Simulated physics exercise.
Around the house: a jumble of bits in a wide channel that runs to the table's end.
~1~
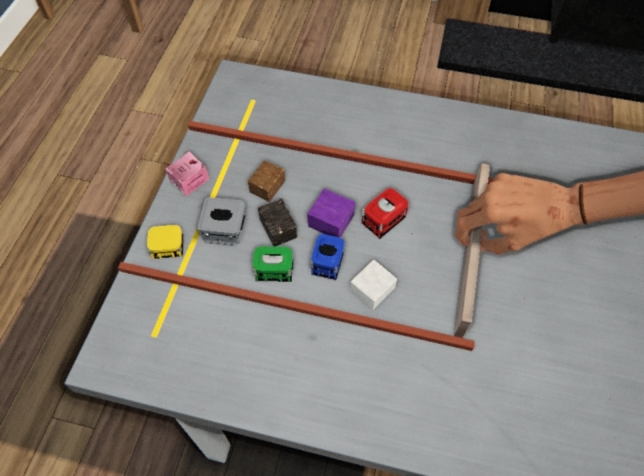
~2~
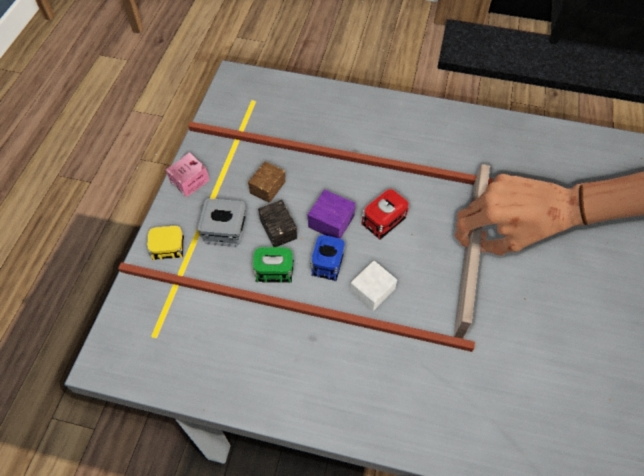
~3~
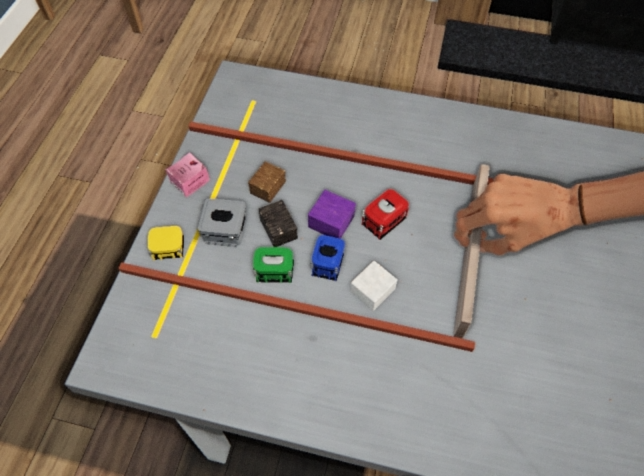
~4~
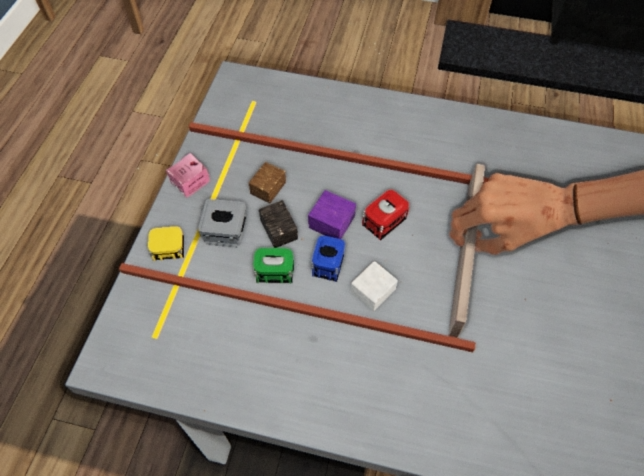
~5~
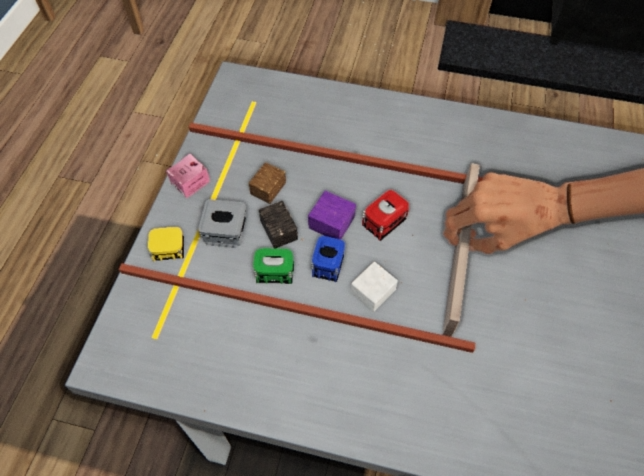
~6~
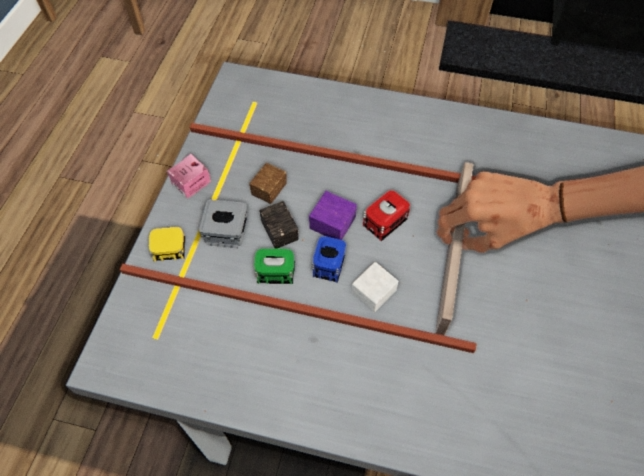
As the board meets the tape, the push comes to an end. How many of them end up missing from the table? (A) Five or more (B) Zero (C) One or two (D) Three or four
(D) Three or four.
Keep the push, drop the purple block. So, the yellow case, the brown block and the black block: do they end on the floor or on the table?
Yellow case - gone, brown block - safe, black block - safe.
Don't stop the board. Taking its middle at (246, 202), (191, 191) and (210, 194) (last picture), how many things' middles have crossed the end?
1, 6, 3.
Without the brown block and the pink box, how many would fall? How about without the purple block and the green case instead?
In the first try 2, in the other 2.
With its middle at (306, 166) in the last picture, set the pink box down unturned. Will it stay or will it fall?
From that start, the object then is safe.
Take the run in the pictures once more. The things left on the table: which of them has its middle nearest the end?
I reckon it's the black block.
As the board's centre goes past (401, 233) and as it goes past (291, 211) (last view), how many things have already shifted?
First 2 and then 9.
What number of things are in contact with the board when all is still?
The answer is 4.
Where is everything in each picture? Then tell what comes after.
In the first frame, pink box (187, 174); yellow case (166, 243); grey case (223, 222); board (472, 246); tape (210, 203).
In the second frame, yellow case (166, 243); blue case (328, 258).
In the third frame, grey case (224, 222); green case (274, 265).
In the fourth frame, pink box (188, 176); black block (279, 224).
In the fifth frame, yellow case (167, 244); board (462, 246).
In the sixth frame, pink box (189, 176); yellow case (168, 244); grey case (225, 223); board (455, 245); tape (212, 205).
Early on, none off yet; pink box at rest near (189, 176); yellow case at rest near (168, 244); grey case at rest near (225, 223).
A while later, none off yet; pink box at rest near (189, 176); yellow case moving near (164, 246); grey case travelled about its own width near (198, 224).
Further along, one off so far; pink box travelled a little near (179, 173); yellow case on its side near (119, 271); grey case travelled well along near (144, 225).
Finally, the number that fall off is three or four; lost, grey case, yellow case and pink box.
